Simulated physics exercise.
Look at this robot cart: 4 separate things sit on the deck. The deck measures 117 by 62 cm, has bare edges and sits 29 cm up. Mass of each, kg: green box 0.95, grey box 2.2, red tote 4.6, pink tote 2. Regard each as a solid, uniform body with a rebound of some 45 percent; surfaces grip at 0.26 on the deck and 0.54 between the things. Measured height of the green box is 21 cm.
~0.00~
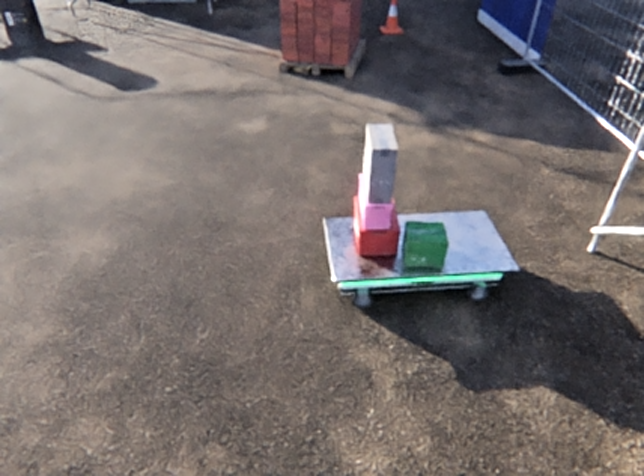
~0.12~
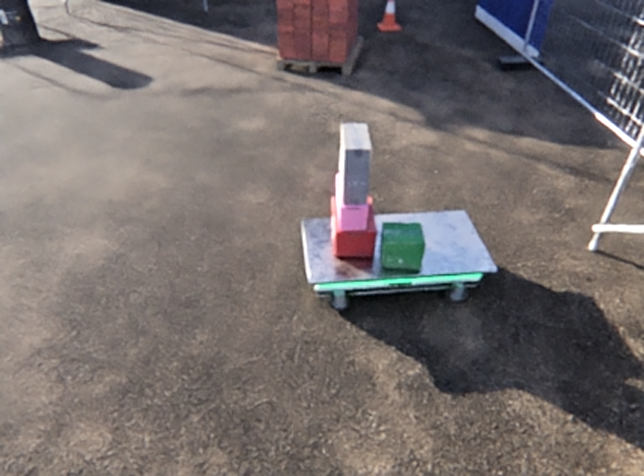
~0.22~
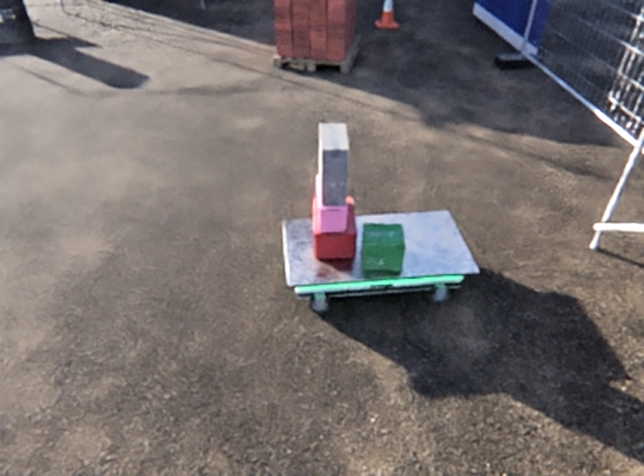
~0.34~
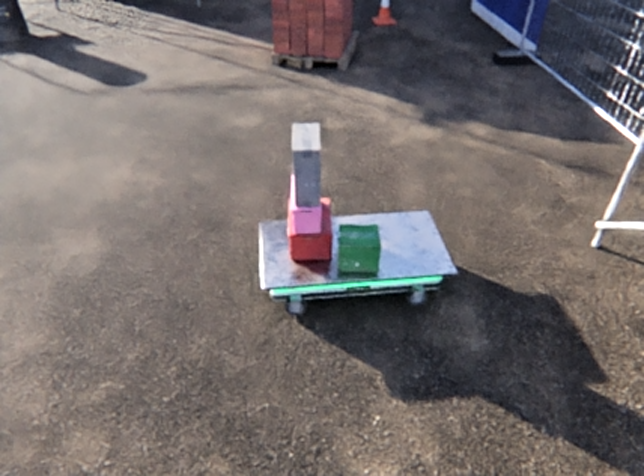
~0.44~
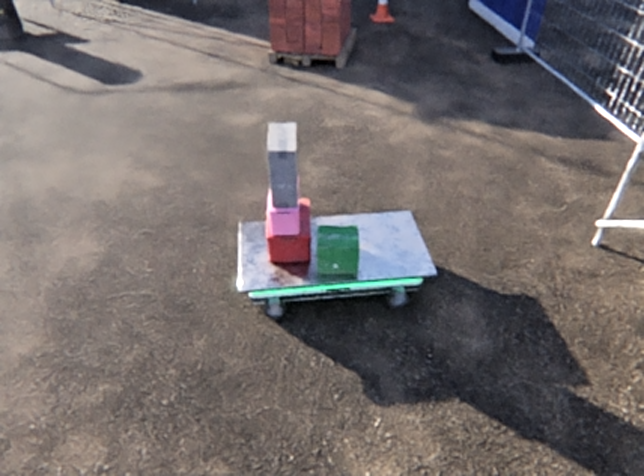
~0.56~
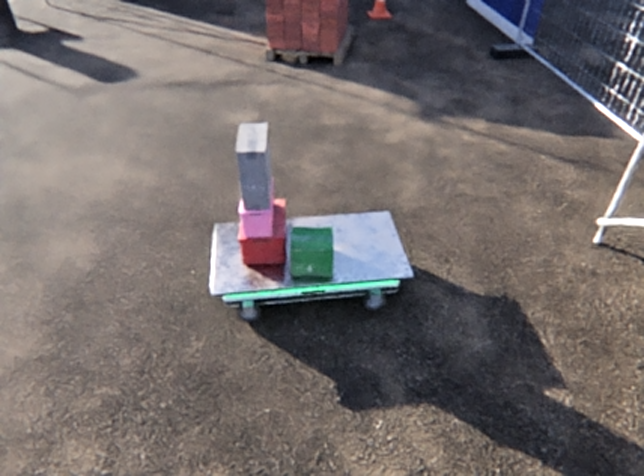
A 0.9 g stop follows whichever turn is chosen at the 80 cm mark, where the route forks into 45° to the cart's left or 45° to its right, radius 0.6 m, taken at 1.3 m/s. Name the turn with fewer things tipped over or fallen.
Left.
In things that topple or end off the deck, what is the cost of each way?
Steering left costs 3, steering right costs 4.
Turning left. By 0.86 s, cart 112 cm along, turned 16°; grey box 15 cm from its spot near (184, 178); green box 7 cm from its spot near (252, 264); pink tote 15 cm from its spot.
By 1.36 s, cart 167 cm along, turned 45°, stopped; green box 20 cm from its spot near (169, 329).
By 1.66 s, cart 167 cm along, turned 45°, stopped; green box 31 cm from its spot near (143, 350).
When it is over (2.1 s), off the deck, grey box, red tote and pink tote; not toppled but over 10 cm from the start, green box. End places, in pixels of the last picture, green box near (143, 351).
Turning right instead, green box, grey box, red tote and pink tote tipped over or off the deck, 4 of 4 in all.
